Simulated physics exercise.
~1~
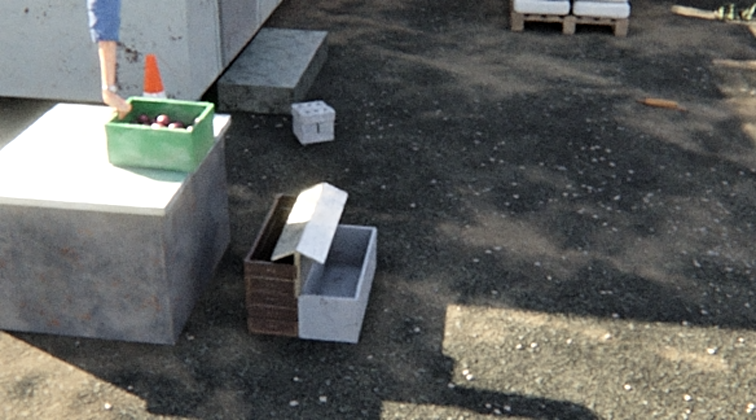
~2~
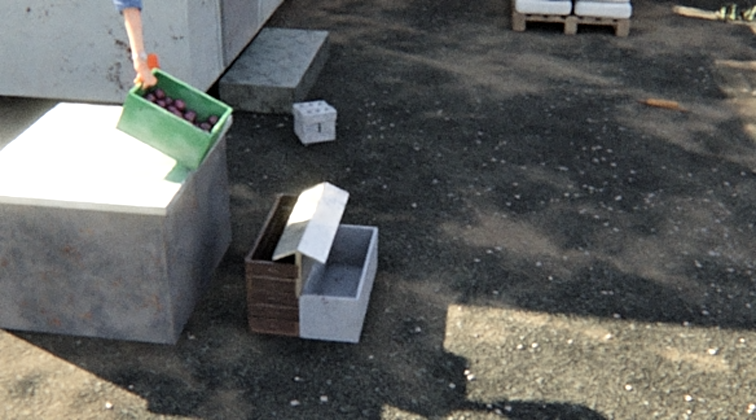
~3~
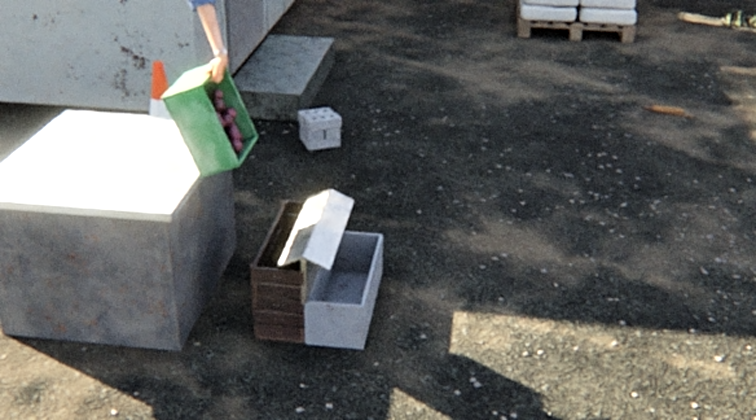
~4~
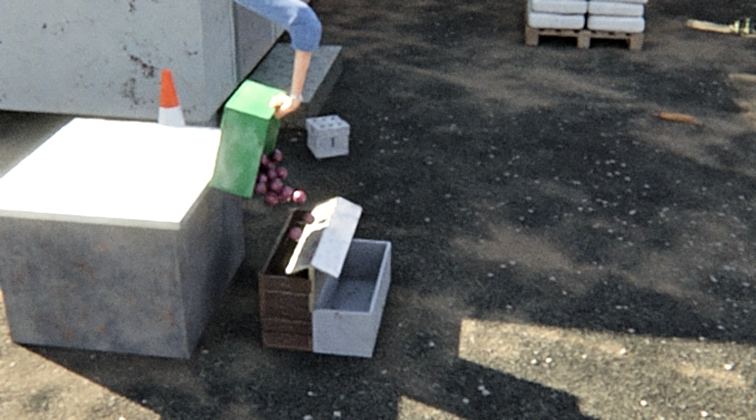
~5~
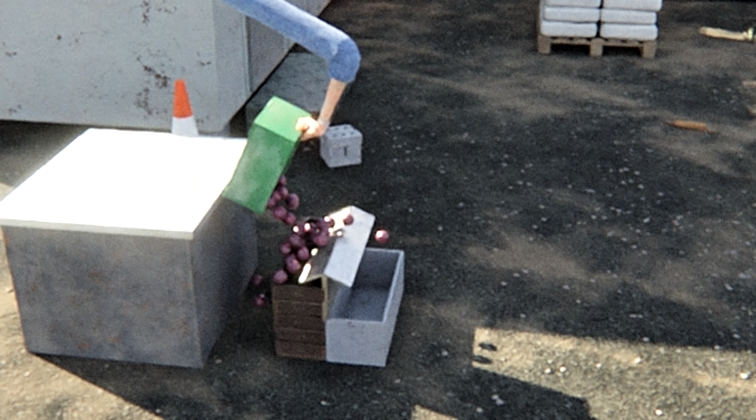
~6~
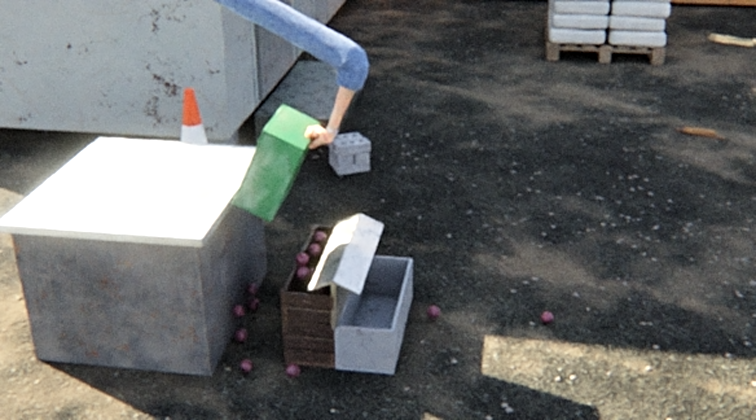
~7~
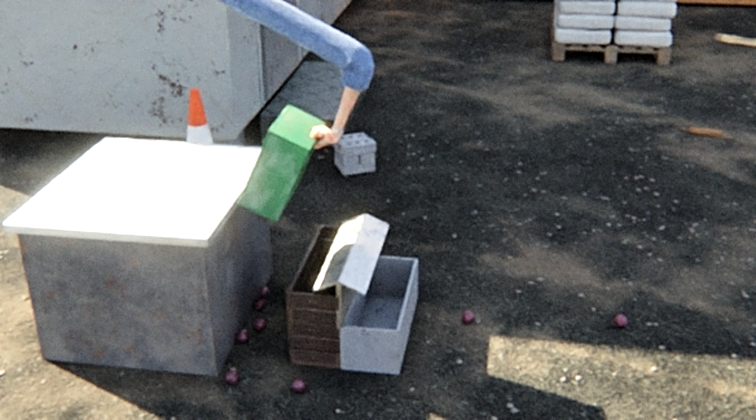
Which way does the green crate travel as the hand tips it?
The green crate moves to the right, past the edge of the bench and toward the wooden bin.
